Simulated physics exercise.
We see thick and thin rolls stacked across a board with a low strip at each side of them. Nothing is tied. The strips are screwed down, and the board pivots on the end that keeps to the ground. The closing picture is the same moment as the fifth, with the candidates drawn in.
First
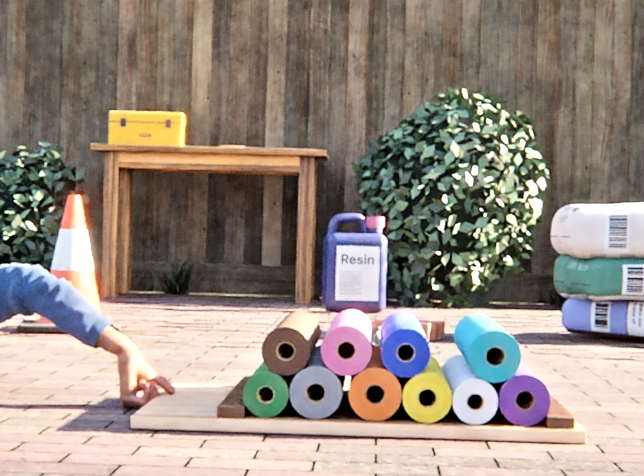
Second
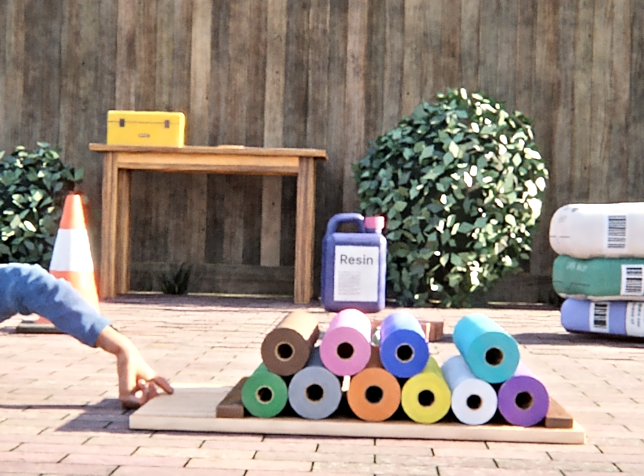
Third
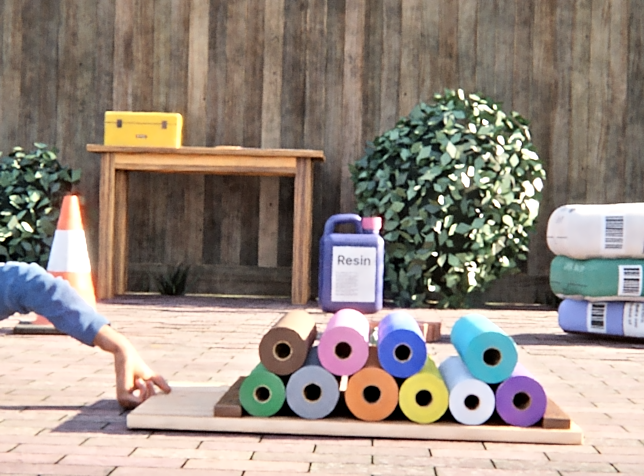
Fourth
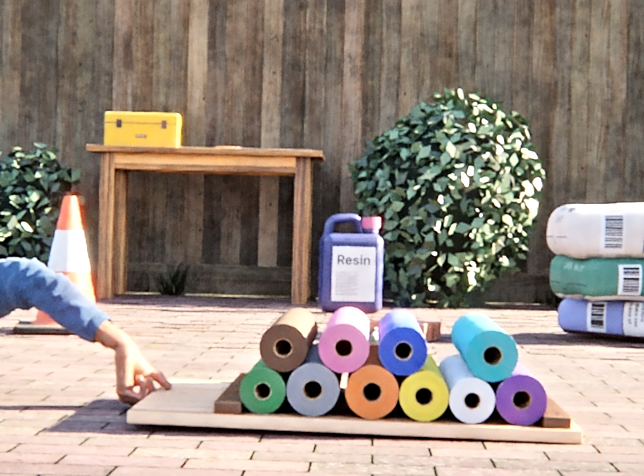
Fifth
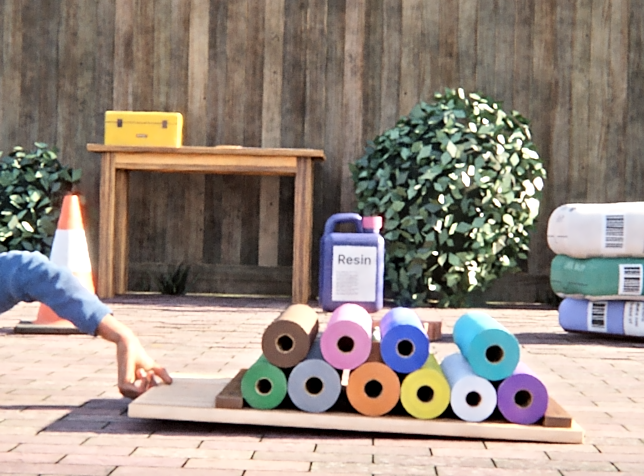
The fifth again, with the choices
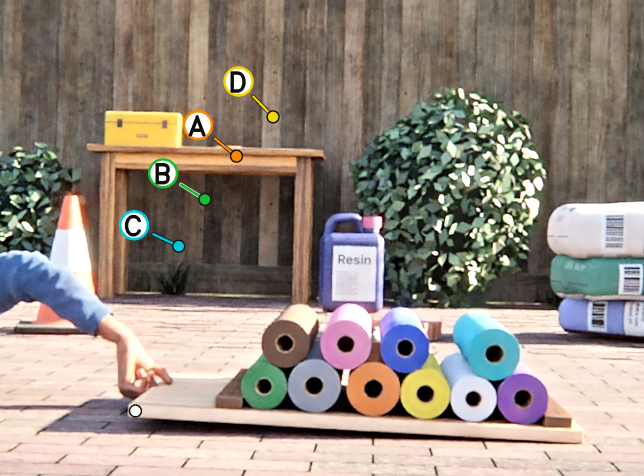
Colourful rolls sat stacked in two rows on a wooden board on brick paving, and a hand reaching in from the left slowly lifted the board's left end slightly, the rolls staying stacked.
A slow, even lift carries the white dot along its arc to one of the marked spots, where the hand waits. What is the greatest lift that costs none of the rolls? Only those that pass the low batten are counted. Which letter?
Up to C.
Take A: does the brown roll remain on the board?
No, with A.
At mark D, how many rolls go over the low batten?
It comes to ten.
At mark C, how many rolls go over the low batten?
At C the number is none.
On the marked copy, A at (237, 156); B at (205, 200); C at (179, 246); D at (273, 117); the white dot at (135, 411).
With C. Early on, board at 15°.
Further on, board at 24°.
At the end, board at 24°, none over the low batten.
As for the rest, A ten over the low batten; B ten over the low batten; D ten over the low batten.
